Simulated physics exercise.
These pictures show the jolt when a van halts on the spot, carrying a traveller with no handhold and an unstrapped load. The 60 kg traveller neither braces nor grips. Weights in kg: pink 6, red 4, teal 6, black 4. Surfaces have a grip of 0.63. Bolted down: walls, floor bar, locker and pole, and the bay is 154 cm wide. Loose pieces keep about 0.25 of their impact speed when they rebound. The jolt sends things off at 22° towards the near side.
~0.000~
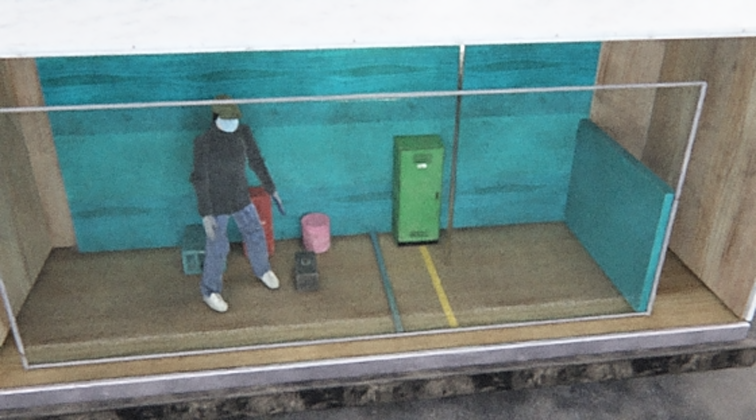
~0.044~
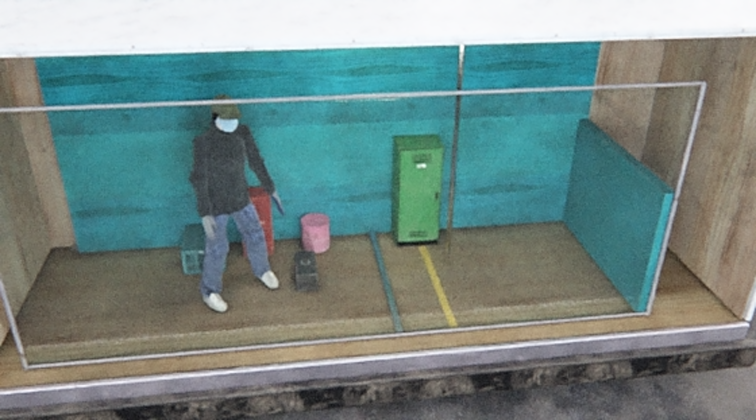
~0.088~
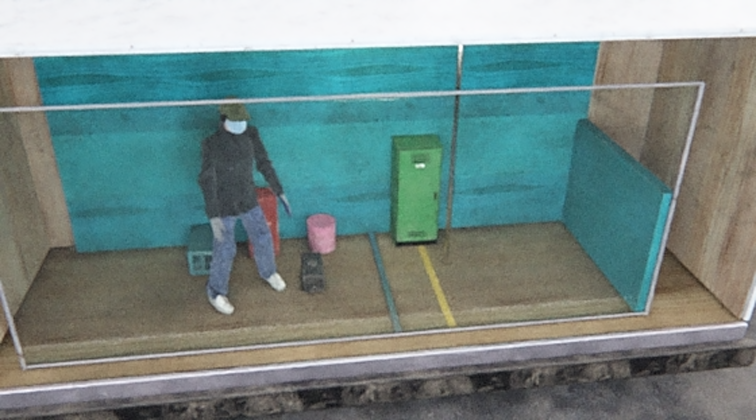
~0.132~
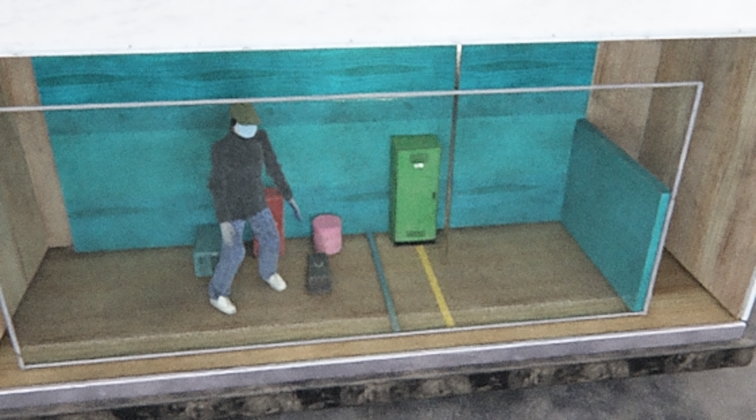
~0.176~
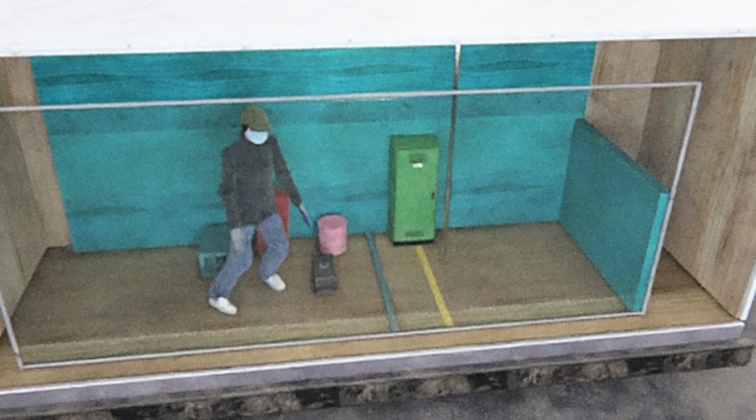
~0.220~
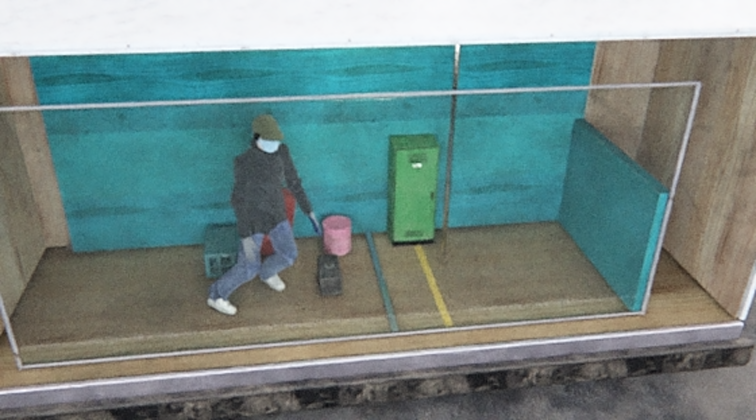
The clip shows a masked figure in a cap standing beside a pink bucket, teal crate and other items, which shift slightly right as the figure leans right and sinks with bending knees, while the green locker stays put.
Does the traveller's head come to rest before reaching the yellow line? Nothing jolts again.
Yes, it stays behind the line.
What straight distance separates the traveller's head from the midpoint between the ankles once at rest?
Distance head to ankle midpoint: Approx. 90 cm.
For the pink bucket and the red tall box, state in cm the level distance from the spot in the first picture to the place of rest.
Pink bucket: 35; red tall box: 60.
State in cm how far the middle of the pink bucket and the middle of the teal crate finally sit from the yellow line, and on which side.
Result: Pink bucket = 70 cm short, teal crate = 170 cm short.
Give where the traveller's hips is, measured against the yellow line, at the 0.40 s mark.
Measured short of the mark: Approx. 100 cm.
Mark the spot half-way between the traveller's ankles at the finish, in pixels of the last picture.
Around (274, 278).
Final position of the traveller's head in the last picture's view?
Roughly at (376, 307).
After 0.40 s the traveller's head is 99 cm short of the yellow line, near (314, 196) in the last picture's view; the teal crate 165 cm short of the yellow line, tilted 0°.
After 0.65 s the traveller's head is 51 cm short of the yellow line, near (381, 305) in the last picture's view.
After 1.05 s the traveller's head is 55 cm short of the yellow line, near (376, 307) in the last picture's view; the teal crate 165 cm short of the yellow line, tilted 0°.
At rest, 1.5 s, pink bucket stops short of the yellow line; red tall box stops short of the yellow line; teal crate stops short of the yellow line; black toolbox stops short of the yellow line; traveller's hips stop short of the yellow line; traveller's head stops short of the yellow line.
